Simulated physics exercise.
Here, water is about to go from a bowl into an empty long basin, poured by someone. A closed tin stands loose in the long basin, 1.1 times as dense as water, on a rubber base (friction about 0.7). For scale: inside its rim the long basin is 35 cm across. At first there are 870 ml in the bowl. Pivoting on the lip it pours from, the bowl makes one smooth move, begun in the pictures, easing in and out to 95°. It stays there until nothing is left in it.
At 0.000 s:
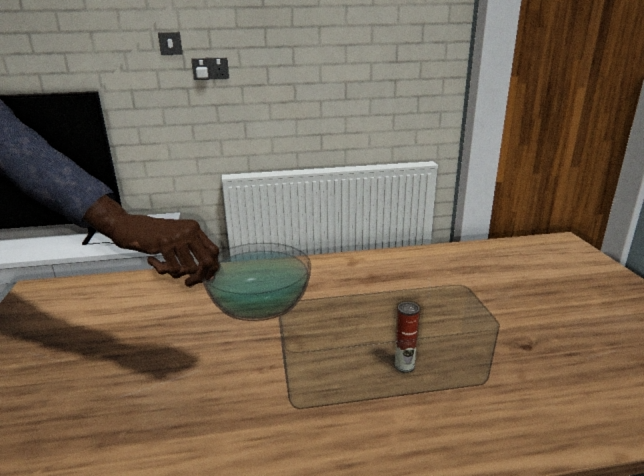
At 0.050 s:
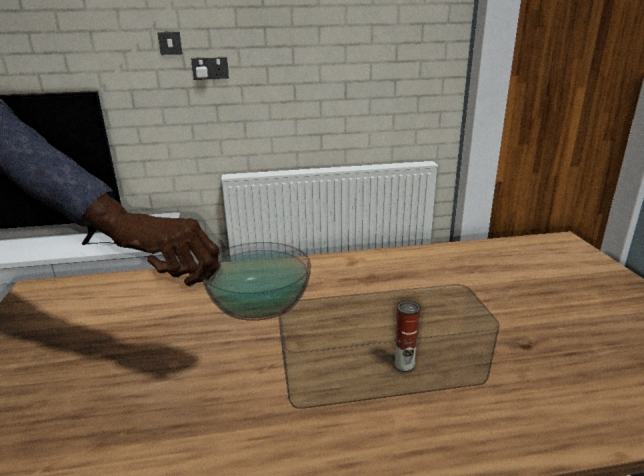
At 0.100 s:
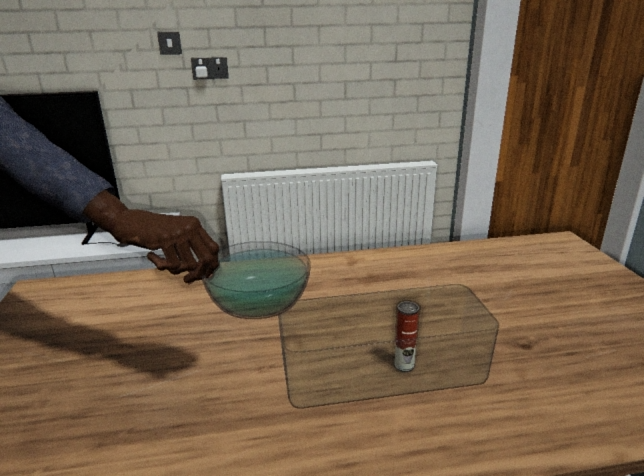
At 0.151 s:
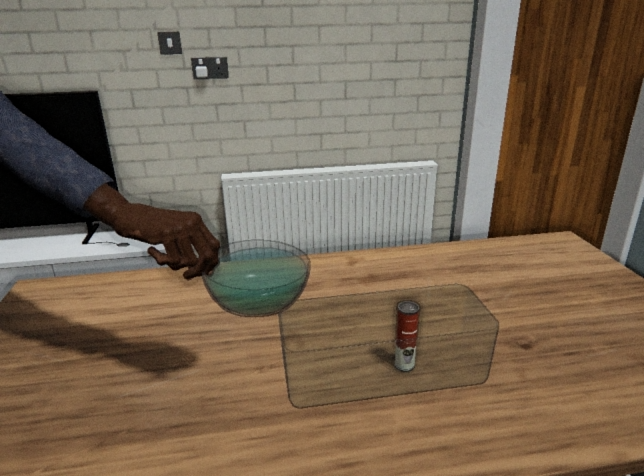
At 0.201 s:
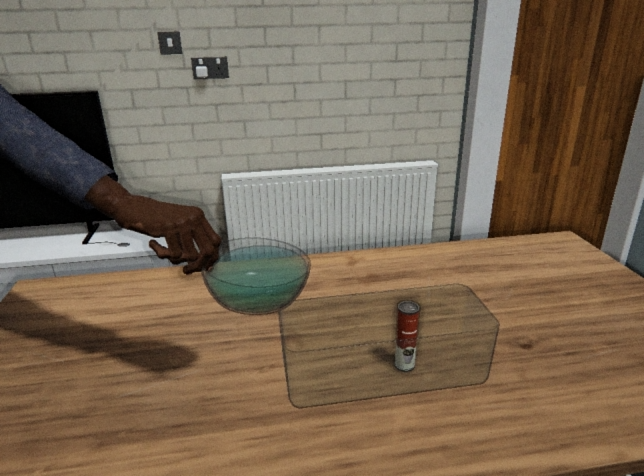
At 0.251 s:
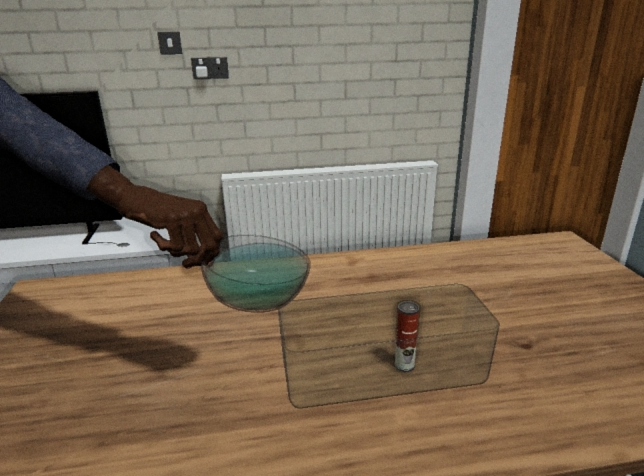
At the start, a hand reaching in from the left holds a clear bowl of blue-green water above a wooden table, beside a see-through long basin with a small red and white tin standing inside. The bowl then tilts slightly toward the basin, its left side rising a little, while the tin stays still.
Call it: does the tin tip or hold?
It holds.
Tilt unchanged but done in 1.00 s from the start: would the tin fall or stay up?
In that case the tin stays vertical.
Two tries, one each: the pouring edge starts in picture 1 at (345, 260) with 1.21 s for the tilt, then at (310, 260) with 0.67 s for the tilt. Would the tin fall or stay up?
In the first try it remains standing; in the second it comes down.
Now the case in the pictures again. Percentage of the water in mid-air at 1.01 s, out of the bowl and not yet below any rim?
14 per cent, roughly.
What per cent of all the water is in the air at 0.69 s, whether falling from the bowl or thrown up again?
Roughly 36 percent.
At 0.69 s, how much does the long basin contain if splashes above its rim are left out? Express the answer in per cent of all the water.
Around 14 percent.
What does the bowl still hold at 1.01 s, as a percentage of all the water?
What remains is about 5 percent of it all.
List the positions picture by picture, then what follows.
The first picture shows tilt 0°; pouring edge (310, 262); surface from (205, 275) to (308, 266); the long basin's rim runs from (281, 328) to (483, 306); the tin's top is at (409, 311).
The second picture shows tilt 0°; pouring edge (309, 262); surface from (205, 275) to (307, 265).
The third picture shows tilt 2°; pouring edge (309, 262); surface from (205, 274) to (307, 265).
The fourth picture shows tilt 4°; pouring edge (309, 262); surface from (205, 272) to (306, 263).
The fifth picture shows tilt 6°; pouring edge (309, 262); surface from (205, 270) to (307, 261).
The sixth picture shows tilt 10°; pouring edge (309, 262); surface from (205, 267) to (308, 259).
Then, 0.69 s in, the tilt is 58° and 51 per cent is still to pour; the tin stands where it began.
Then, 1.01 s in, the tilt is 89° and 5 per cent is still to pour; the tin stands where it began.
Then, 1.35 s in, the tilt is 95° and 0 per cent is still to pour; the tin stands where it began.
Then, 1.71 s in, the tilt is 95° and 0 per cent is still to pour; the tin stands where it began.
Finally, the tin stands where it began.
